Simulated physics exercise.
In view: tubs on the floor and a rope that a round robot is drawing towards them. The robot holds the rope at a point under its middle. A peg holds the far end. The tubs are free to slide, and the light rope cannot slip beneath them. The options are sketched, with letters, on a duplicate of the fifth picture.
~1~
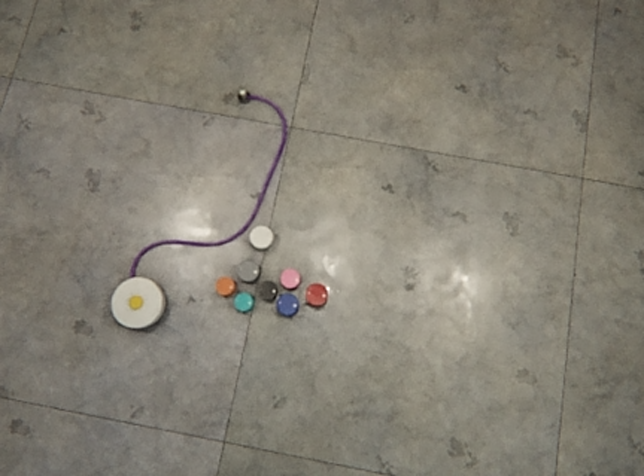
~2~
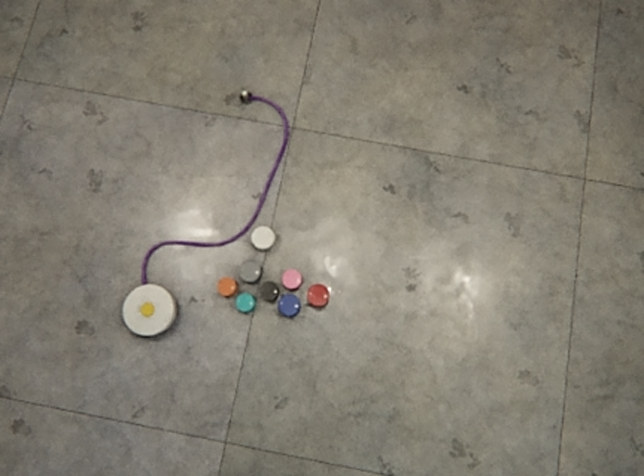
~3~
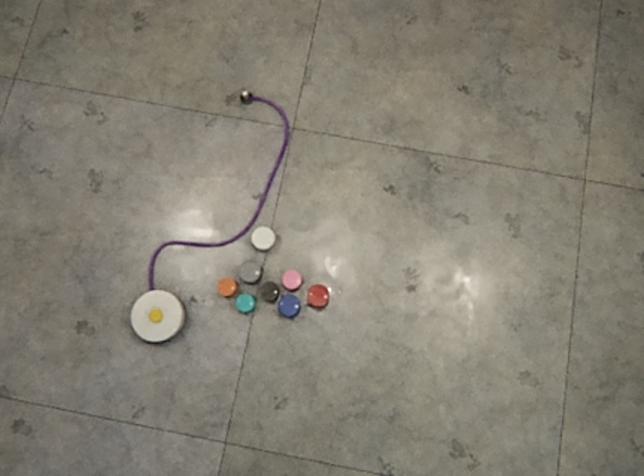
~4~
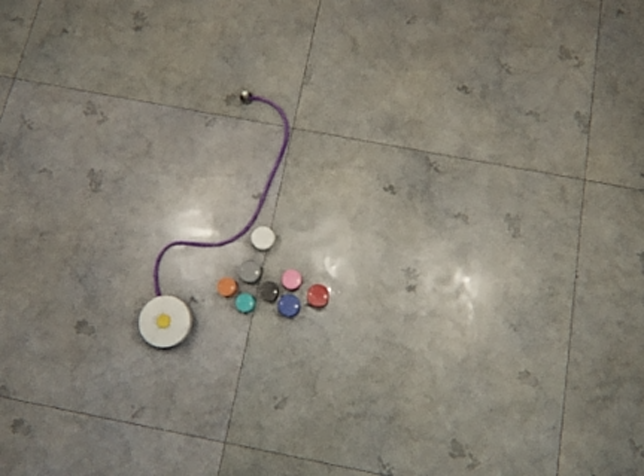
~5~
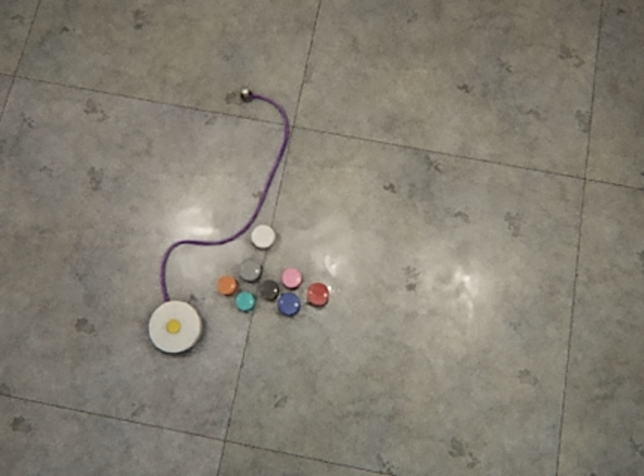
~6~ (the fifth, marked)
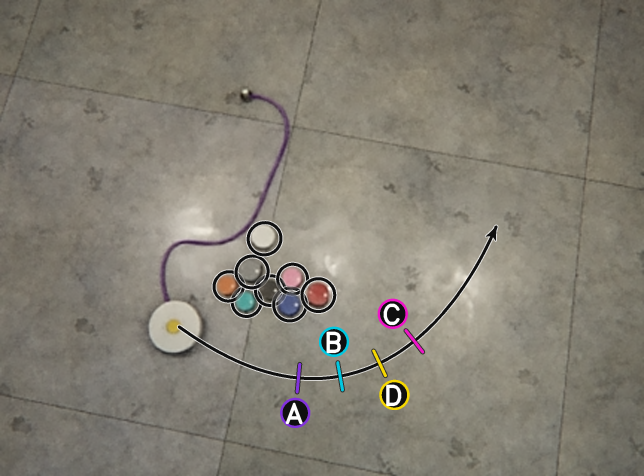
A round white robot pulls a purple rope slowly down and right beside small, still coloured tubs.
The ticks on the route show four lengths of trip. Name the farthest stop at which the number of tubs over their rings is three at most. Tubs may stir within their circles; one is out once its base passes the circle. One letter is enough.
Mark B.
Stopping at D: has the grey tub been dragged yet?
Yes.
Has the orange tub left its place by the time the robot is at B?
Yes.
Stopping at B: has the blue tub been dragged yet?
No.
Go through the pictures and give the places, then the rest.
The first frame shows turquoise tub (244, 302); black tub (268, 291); orange tub (226, 287).
The second frame shows robot (151, 310); grey tub (251, 272).
The third frame shows robot (159, 316); pink tub (292, 280).
The fourth frame shows robot (167, 321); white tub (264, 239).
The fifth frame shows robot (177, 327); turquoise tub (246, 301); black tub (270, 290); orange tub (228, 286).
On the copy, A at (298, 378); B at (340, 376); C at (414, 341); D at (380, 363); the route from (179, 327) via (372, 367) to (496, 227).
On B. First, robot (228, 358).
Then, robot (287, 377).
Finally, robot (340, 377); orange tub (240, 284); one over the rings.
By contrast, A is within the limit but short; C has eight over the rings; D has five over the rings.
